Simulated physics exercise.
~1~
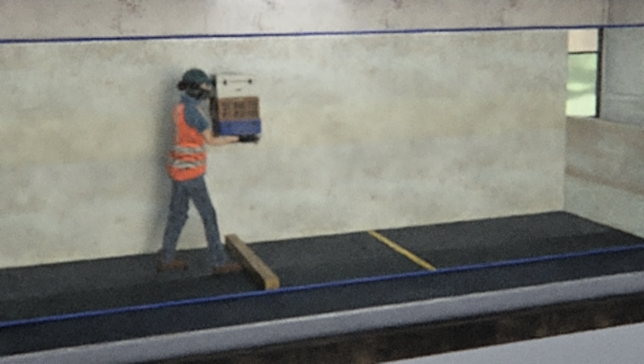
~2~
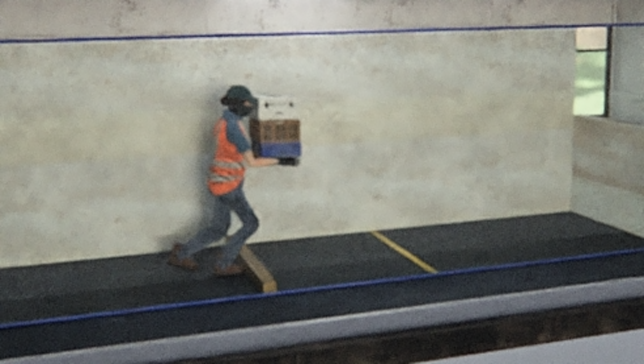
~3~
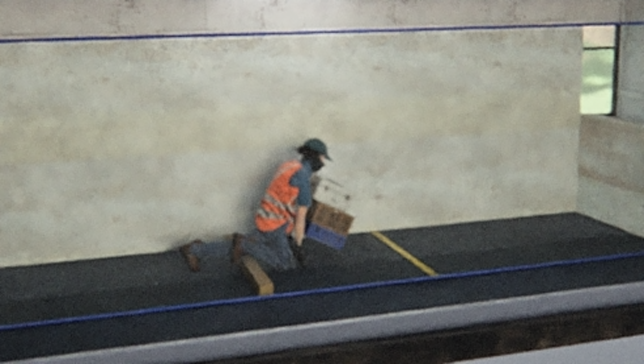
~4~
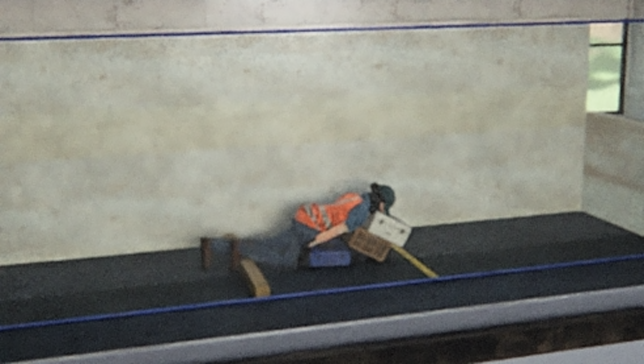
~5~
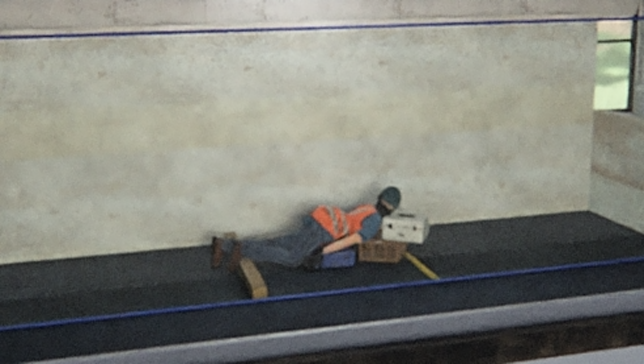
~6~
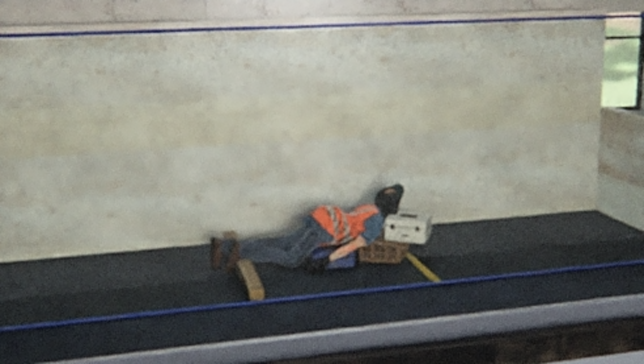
A worker in an orange vest carries three stacked boxes rightward, trips over a low wooden beam and falls forward, spilling the stack. The worker ends lying face down across the beam, with the blue box, brown crate and white toolbox resting short of the yellow line.
